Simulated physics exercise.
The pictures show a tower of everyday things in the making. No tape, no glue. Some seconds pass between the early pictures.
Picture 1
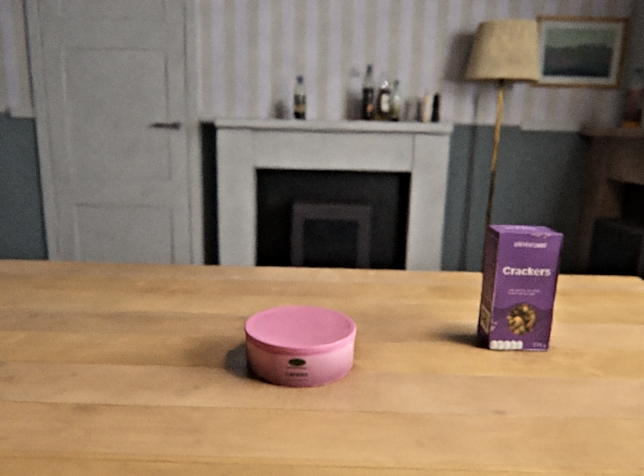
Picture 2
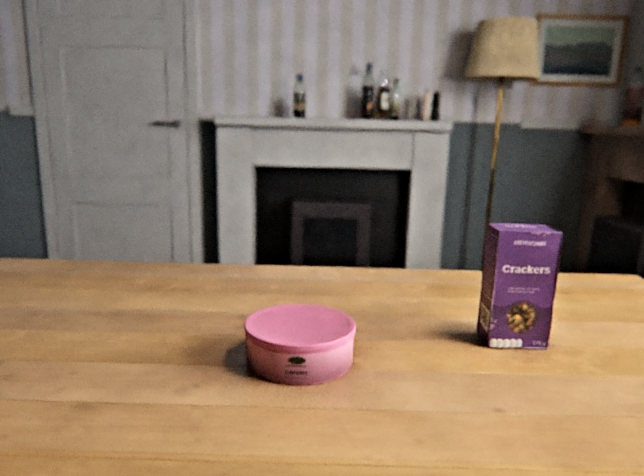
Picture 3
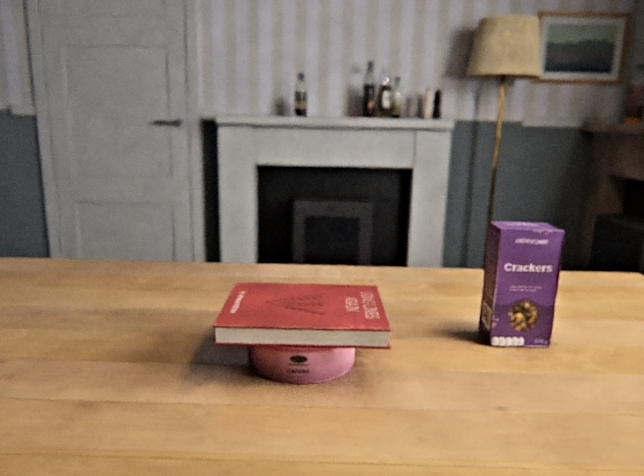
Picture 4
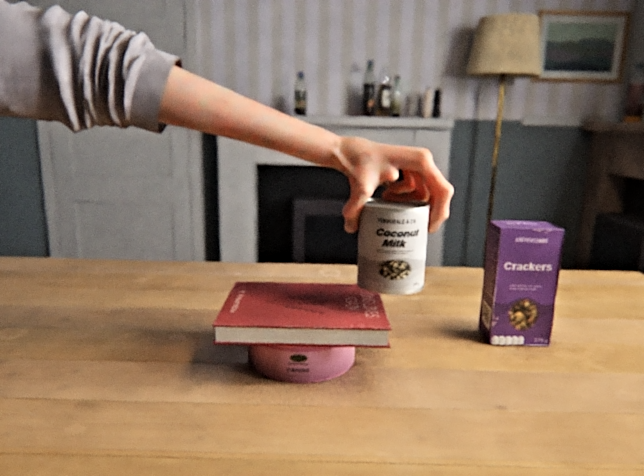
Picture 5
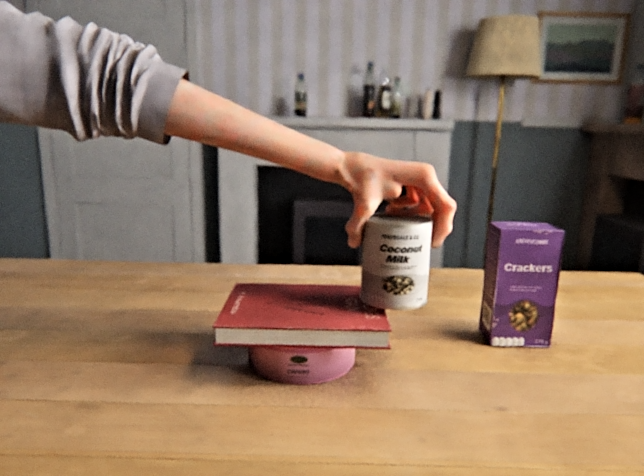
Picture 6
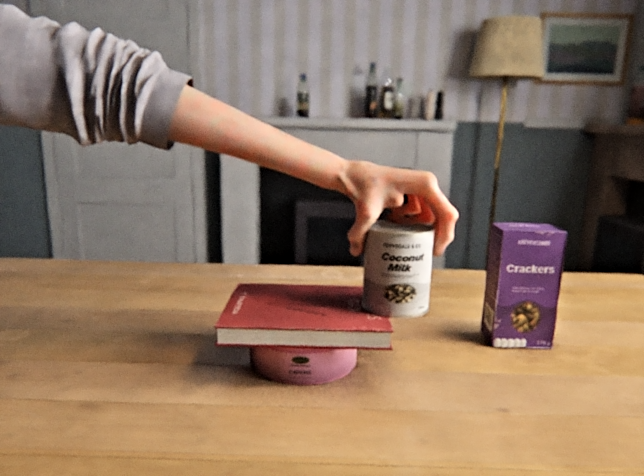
Hand lowering a white coconut milk can onto the table between a purple crackers box and a red book on a pink tub.
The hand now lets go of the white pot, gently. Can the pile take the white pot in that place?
It loses its balance.
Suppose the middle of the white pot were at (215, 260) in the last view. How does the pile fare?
Then it loses its balance.
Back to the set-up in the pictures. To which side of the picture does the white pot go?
To the right.
Then, 0.30 s later than the last frame, white pot tilted by 41° near (421, 284).
Then, 0.40 s later than the last frame, white pot now fallen.
Then, 1.50 s later than the last frame, nothing new.
When it is over, fallen, white pot; the other 3 as before. End places, in pixels of the last picture, white pot near (459, 336). The pile comes apart.
